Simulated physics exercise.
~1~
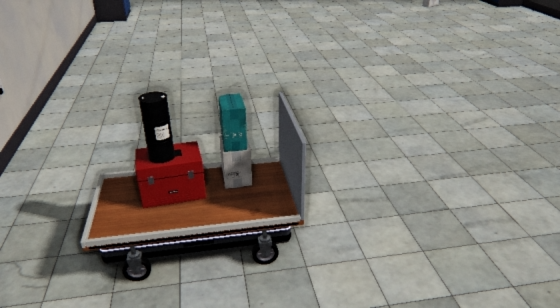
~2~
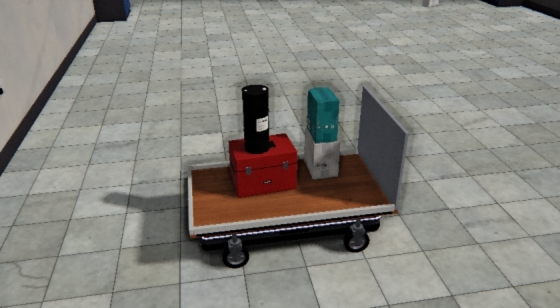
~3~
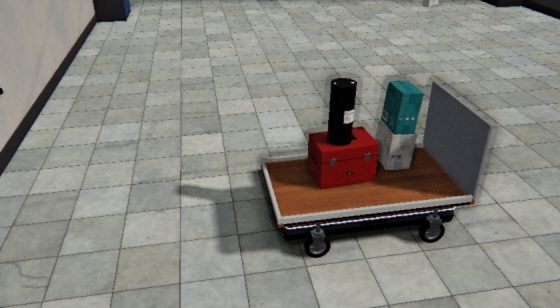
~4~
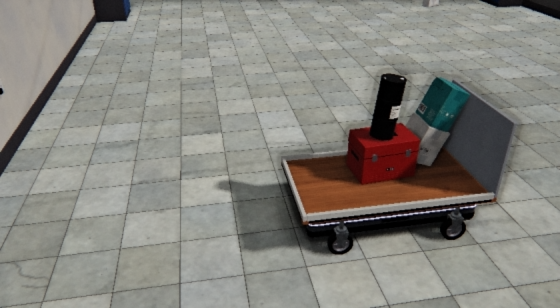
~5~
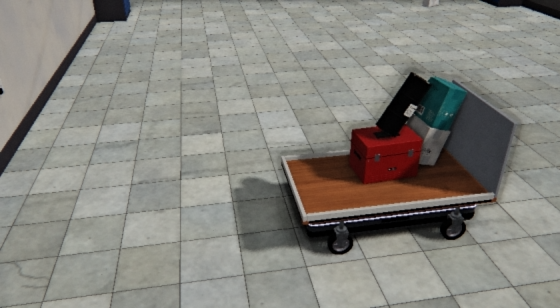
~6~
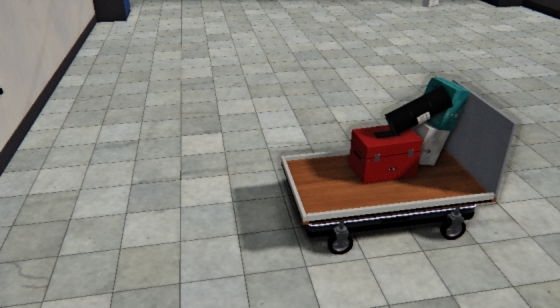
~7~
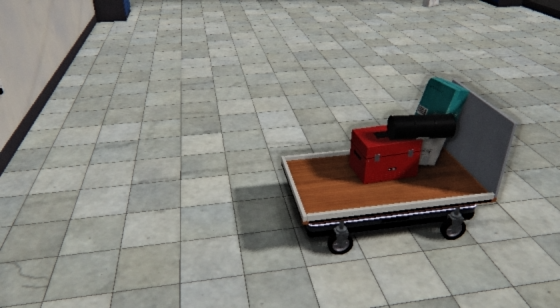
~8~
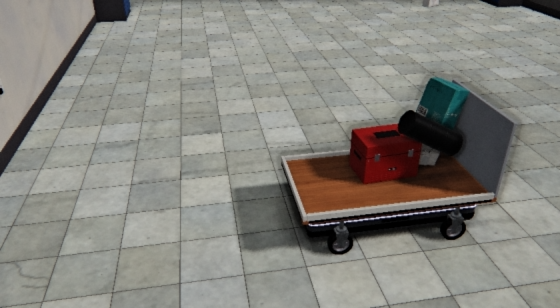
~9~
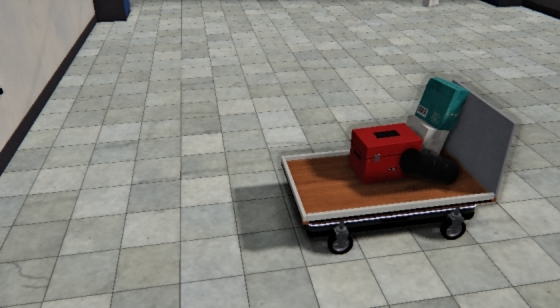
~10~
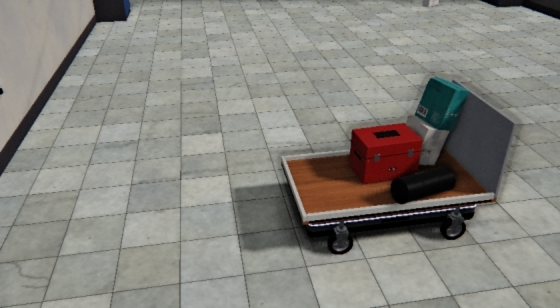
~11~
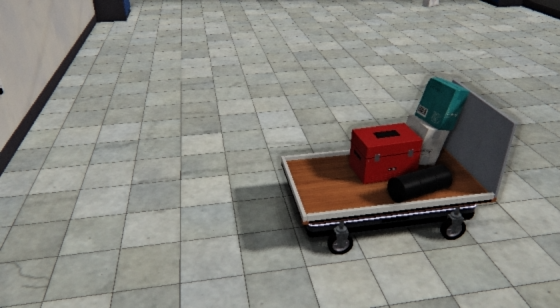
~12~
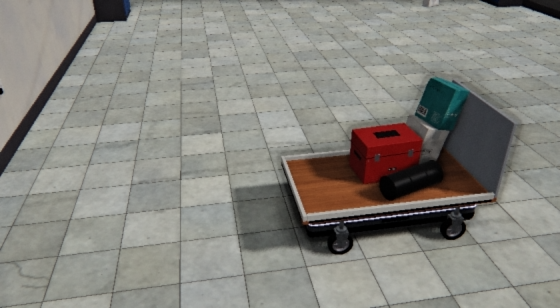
A flat cart with a wooden deck rolls to the right across a tiled floor, carrying a red toolbox with a black canister standing on it and a turquoise box stacked on a white parcel. As the cart comes to a halt, the turquoise box and white parcel tip together against the grey board at the right end. The black canister then topples to the right off the toolbox, drops against the leaning pair and falls to the deck. It rolls slightly left and ends on its side beside the upright toolbox, while the stacked pair stays leaning on the board.
